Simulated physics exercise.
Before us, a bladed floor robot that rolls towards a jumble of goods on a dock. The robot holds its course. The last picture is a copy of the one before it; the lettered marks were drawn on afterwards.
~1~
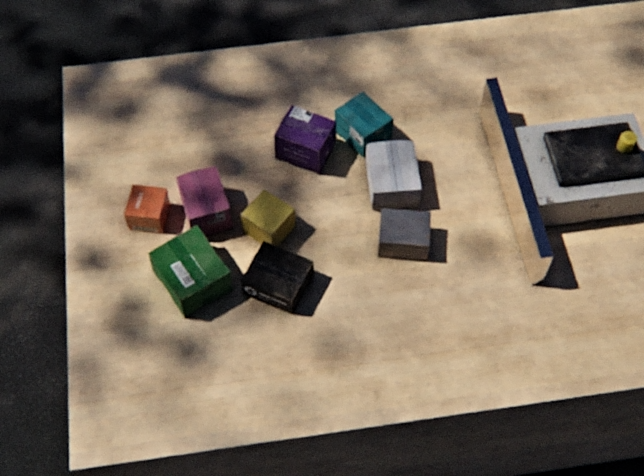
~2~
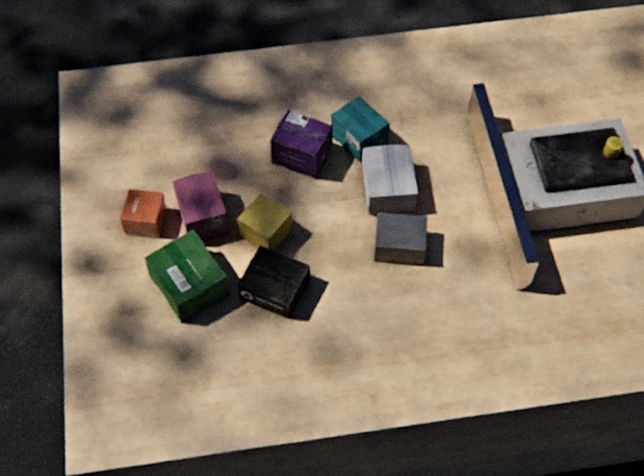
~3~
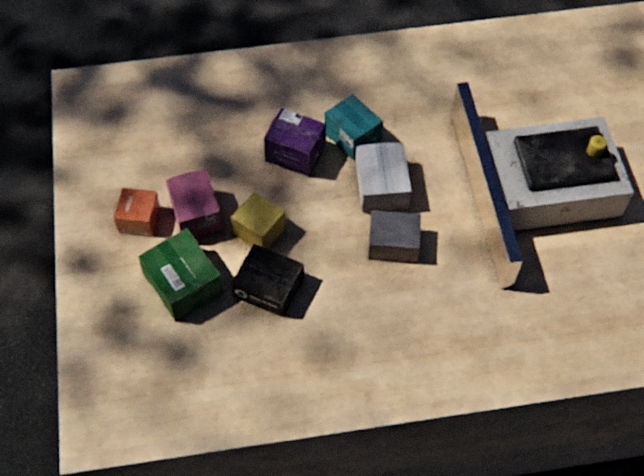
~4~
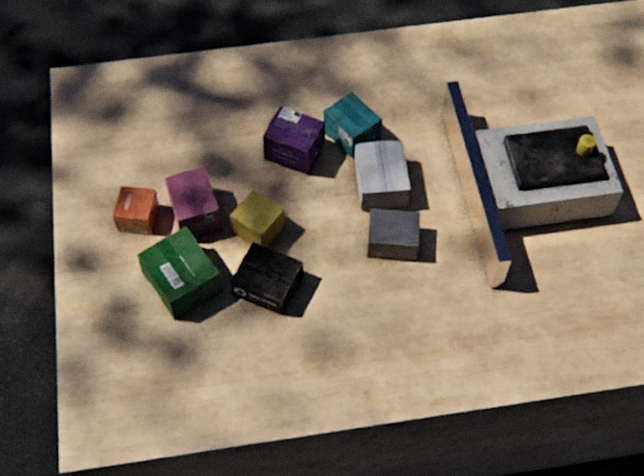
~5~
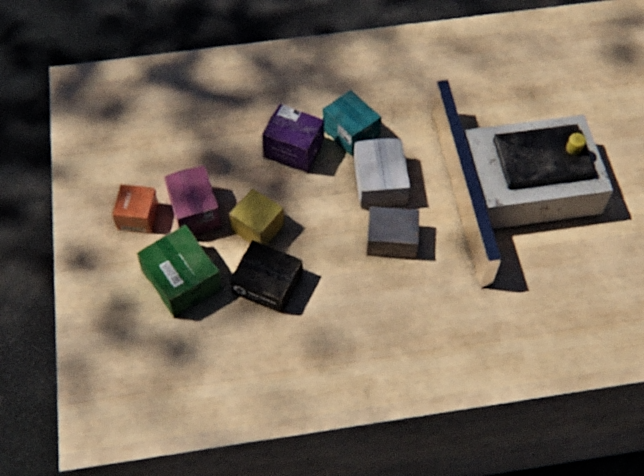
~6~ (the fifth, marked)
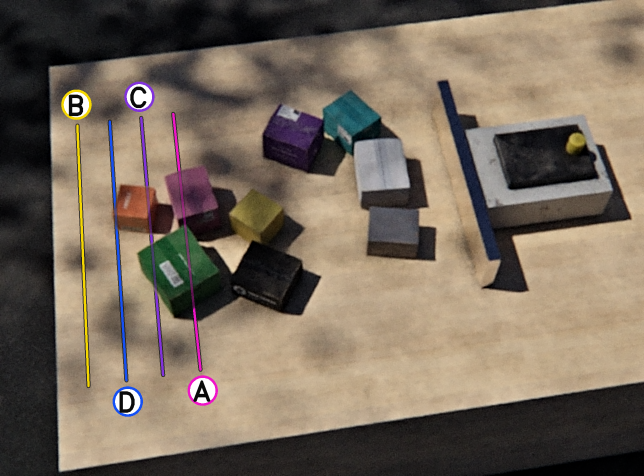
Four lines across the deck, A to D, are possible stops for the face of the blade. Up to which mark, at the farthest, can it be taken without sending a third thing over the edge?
As far as mark C.
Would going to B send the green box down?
By then, yes.
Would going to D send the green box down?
By then, yes.
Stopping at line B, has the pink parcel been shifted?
Yes.
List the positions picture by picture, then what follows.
The first picture shows grey crate (404, 235); pink parcel (205, 203); turquoise box (363, 124).
The second picture shows robot (574, 159); white box (389, 179).
The third picture shows robot (558, 158); purple parcel (295, 142).
The fourth picture shows robot (547, 157); black box (268, 279).
The fifth picture shows robot (537, 156); grey crate (393, 233); pink parcel (193, 202); turquoise box (351, 123).
On the marked copy, A at (186, 232); B at (83, 246); C at (151, 236); D at (117, 241).
Taking C. A third of the way, robot (426, 171); turquoise box (312, 123); purple parcel (266, 143).
Two thirds of the way, robot (313, 185); orange box (108, 198); green box (145, 278).
When it is over, robot (224, 197); orange box over the edge; green box over the edge; two fallen.
As for the rest, A is within the limit but short; B drops five; D drops five.
